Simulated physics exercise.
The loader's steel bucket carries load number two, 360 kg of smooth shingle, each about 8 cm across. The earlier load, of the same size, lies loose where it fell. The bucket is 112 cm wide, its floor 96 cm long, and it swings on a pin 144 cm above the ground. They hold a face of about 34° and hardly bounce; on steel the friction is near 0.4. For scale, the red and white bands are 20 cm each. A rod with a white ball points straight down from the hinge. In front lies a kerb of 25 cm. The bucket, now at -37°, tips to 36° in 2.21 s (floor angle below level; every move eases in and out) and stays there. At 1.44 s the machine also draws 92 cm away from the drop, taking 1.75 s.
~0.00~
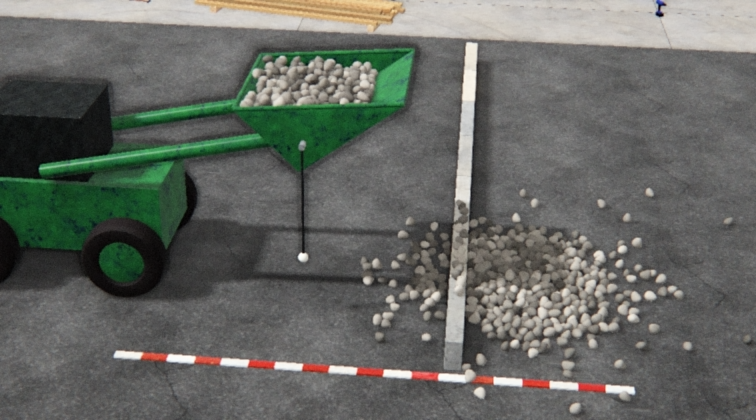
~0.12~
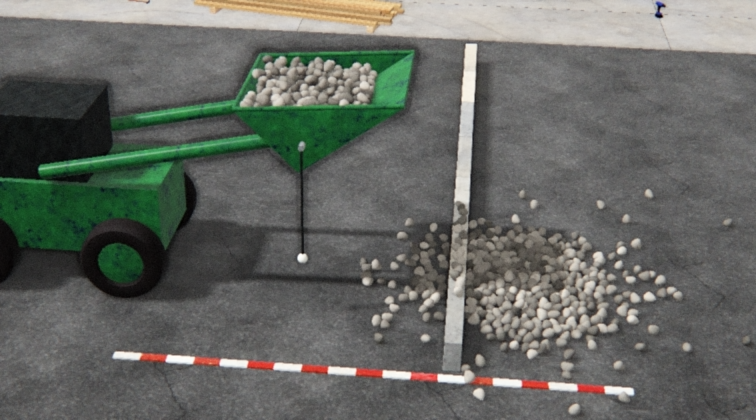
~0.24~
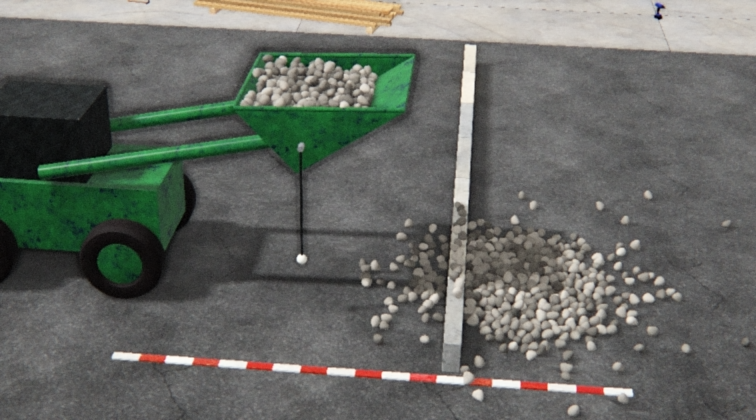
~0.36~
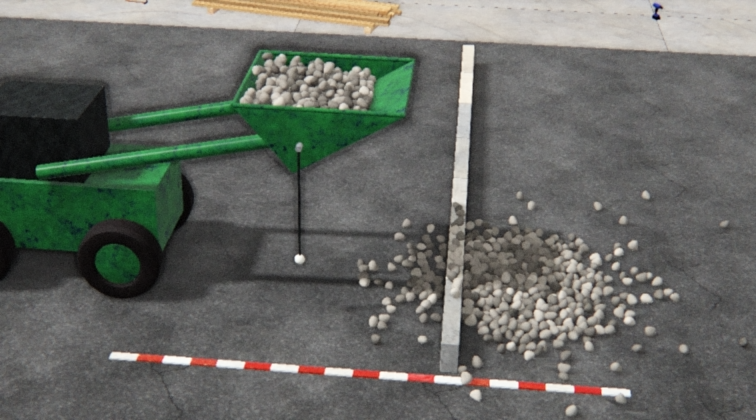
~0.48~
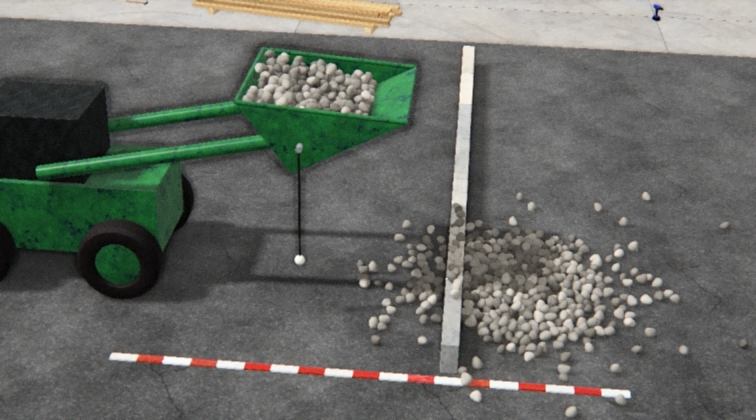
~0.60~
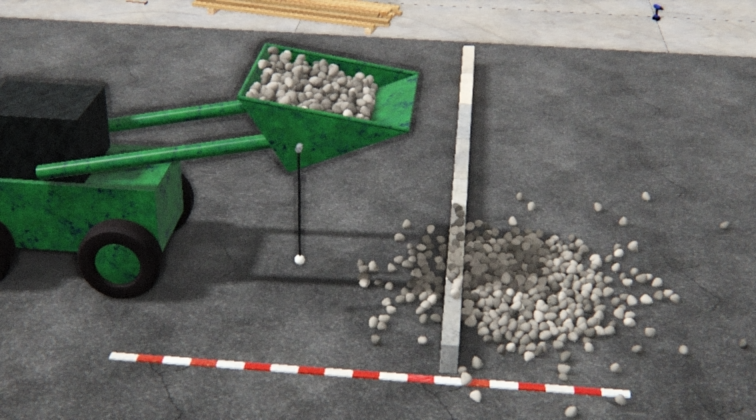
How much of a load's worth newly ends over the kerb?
Some 0 per cent is added.
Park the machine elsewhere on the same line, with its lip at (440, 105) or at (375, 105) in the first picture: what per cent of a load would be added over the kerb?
About 15 and 0 per cent.
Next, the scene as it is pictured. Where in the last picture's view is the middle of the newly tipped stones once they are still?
Around (396, 269).
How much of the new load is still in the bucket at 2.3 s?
About 10 per cent.
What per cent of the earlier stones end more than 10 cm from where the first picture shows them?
Roughly 0 per cent of them.
After 1.7 s the floor is at 25°; in per cent of one load, 96 in the bucket, 19 on this side of the kerb, 85 over the kerb; the foremost stones are at (682, 282).
After 2.3 s the floor is at 36°; in per cent of one load, 8 in the bucket, 106 on this side of the kerb, 86 over the kerb; the foremost stones are at (682, 282).
After 3.6 s the floor is at 36°; in per cent of one load, 0 in the bucket, 114 on this side of the kerb, 86 over the kerb; the foremost stones are at (682, 282).
After 6.3 s the floor is at 36°; in per cent of one load, 0 in the bucket, 114 on this side of the kerb, 86 over the kerb; the foremost stones are at (682, 282). Net gain over the kerb, 0.
